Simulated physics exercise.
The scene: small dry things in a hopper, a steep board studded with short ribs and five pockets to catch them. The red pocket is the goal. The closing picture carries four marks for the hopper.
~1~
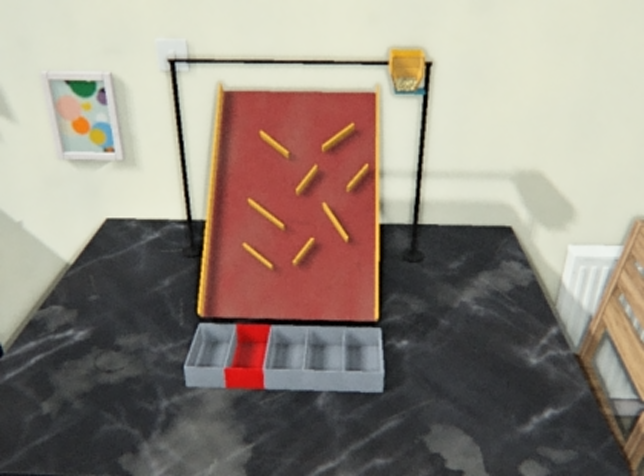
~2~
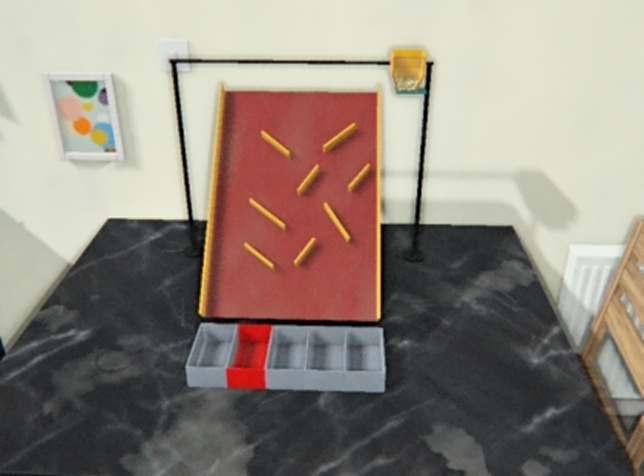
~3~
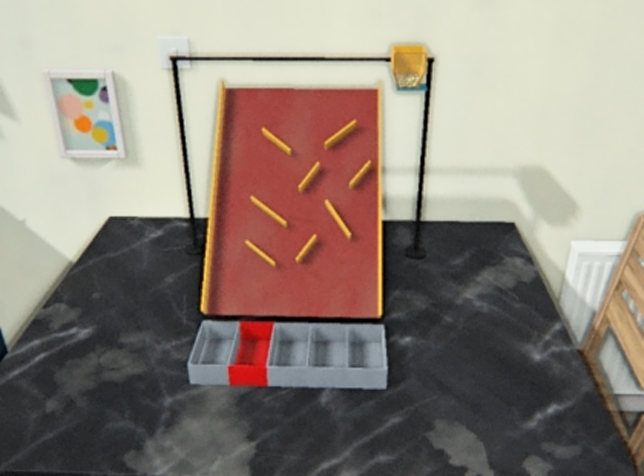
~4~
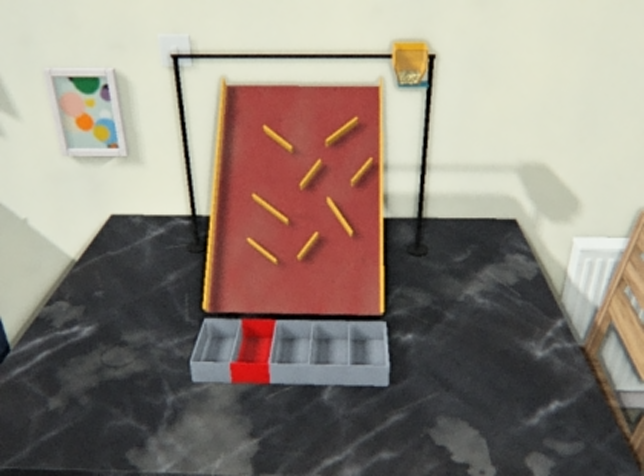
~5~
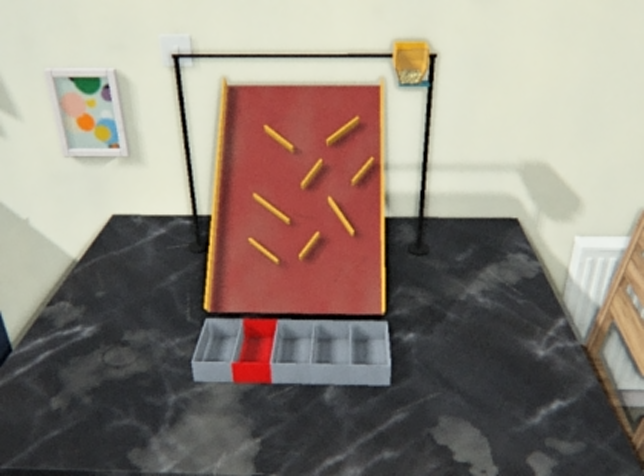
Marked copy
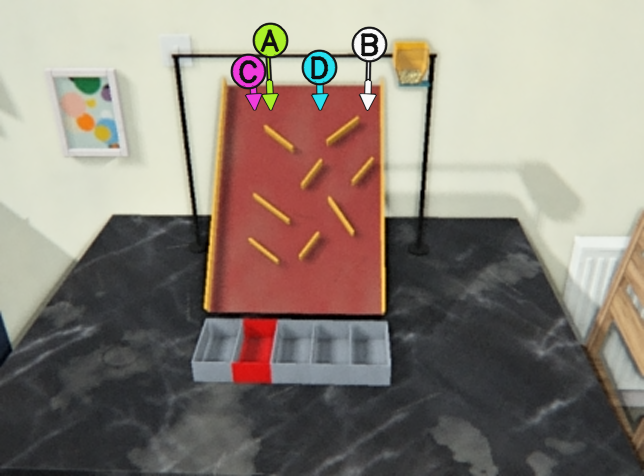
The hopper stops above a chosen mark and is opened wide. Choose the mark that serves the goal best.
Best: D.
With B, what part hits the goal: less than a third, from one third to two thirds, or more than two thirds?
Mark B gives less than a third.
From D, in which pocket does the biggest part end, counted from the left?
The second from the left.
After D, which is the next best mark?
Here it is mark A.
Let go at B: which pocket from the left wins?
The fifth from the left.
On the marked copy, mark A meets the board at (270, 104); mark B meets the board at (367, 104); mark C meets the board at (254, 103); mark D meets the board at (320, 104).
With A, about a third in the red pocket, about half in other pockets, a small part outside the box.
With B, a small part in the red pocket, most in other pockets, a small part outside the box.
With C, about a quarter in the red pocket, about two thirds in other pockets, a small part outside the box.
With D, about two thirds in the red pocket, about a quarter in other pockets, a small part outside the box.
